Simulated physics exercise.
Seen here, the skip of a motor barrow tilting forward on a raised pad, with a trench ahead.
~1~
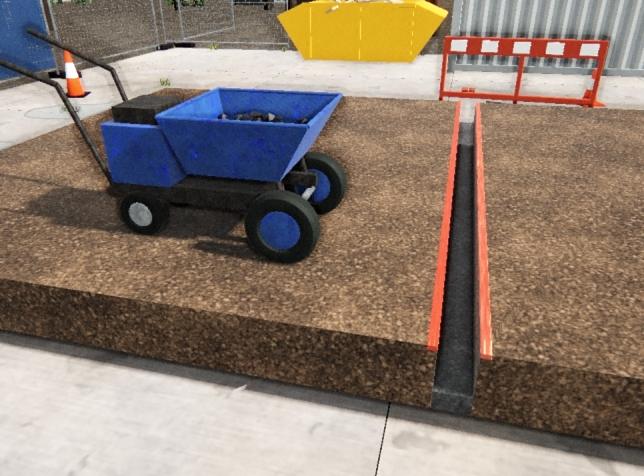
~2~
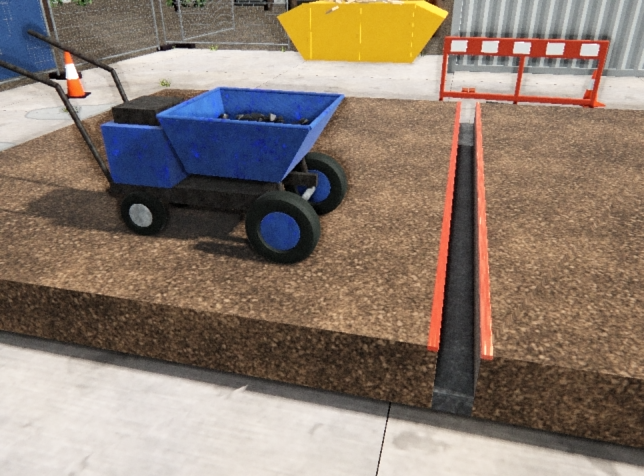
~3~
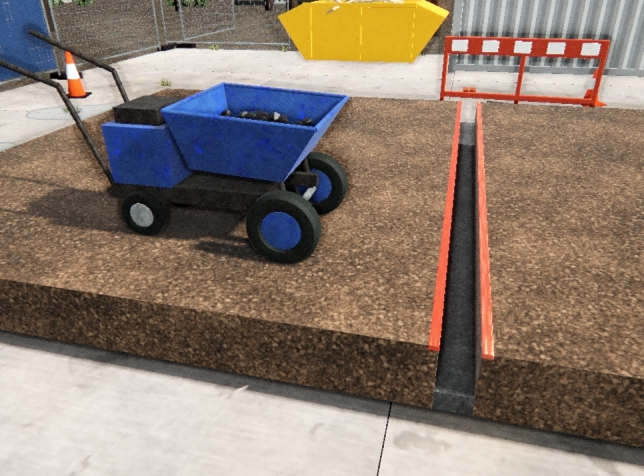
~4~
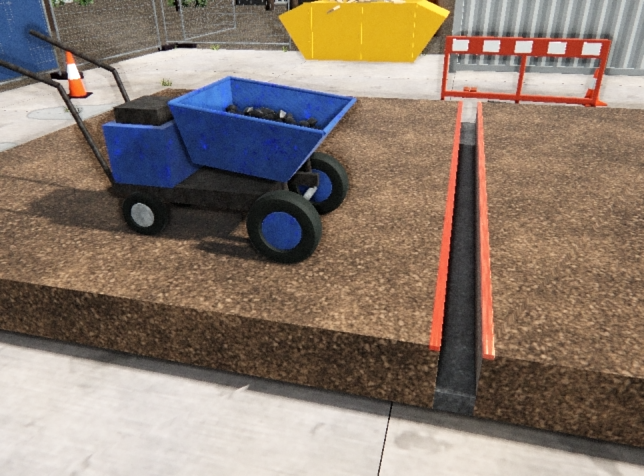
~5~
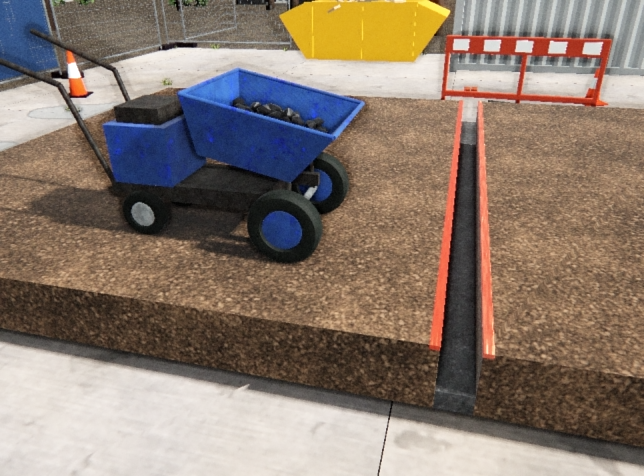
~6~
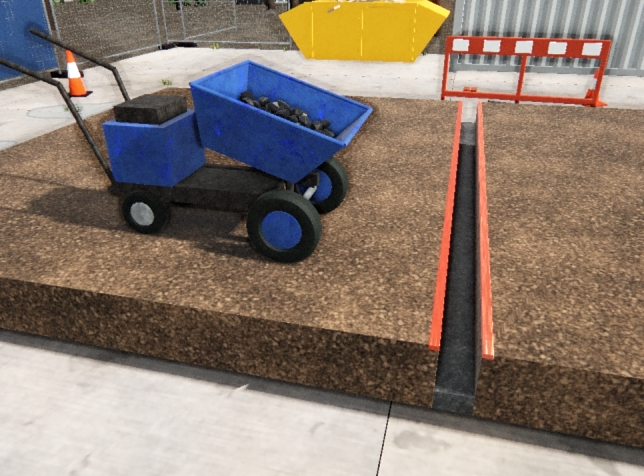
The blue skip of a motor barrow tilts slowly forward to the right, carrying dark lumps.
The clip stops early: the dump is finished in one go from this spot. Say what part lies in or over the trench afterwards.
The trench ends with under half of it.
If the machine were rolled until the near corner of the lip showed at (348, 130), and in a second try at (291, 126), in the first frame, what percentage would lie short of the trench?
Near 10 % and 70 %.
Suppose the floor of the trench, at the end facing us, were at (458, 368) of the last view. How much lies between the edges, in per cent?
Close to 30 per cent.
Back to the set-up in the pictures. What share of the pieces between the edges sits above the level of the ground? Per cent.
About 0 per cent.
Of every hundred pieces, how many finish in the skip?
About 10 per cent.
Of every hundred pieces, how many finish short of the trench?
Close to 55 per cent.
Soon after the last picture, skip tipped steeply; all in the skip.
A little later, skip tipped right over; most in the skip; a small part short of the trench; a stray few in or heaped over the trench.
Later still, skip tipped right over; about a quarter in the skip; about half short of the trench; about a quarter in or heaped over the trench; a stray few beyond it.
By the end, skip tipped right over; a small part in the skip; about half short of the trench; about a third in or heaped over the trench; a stray few beyond it.
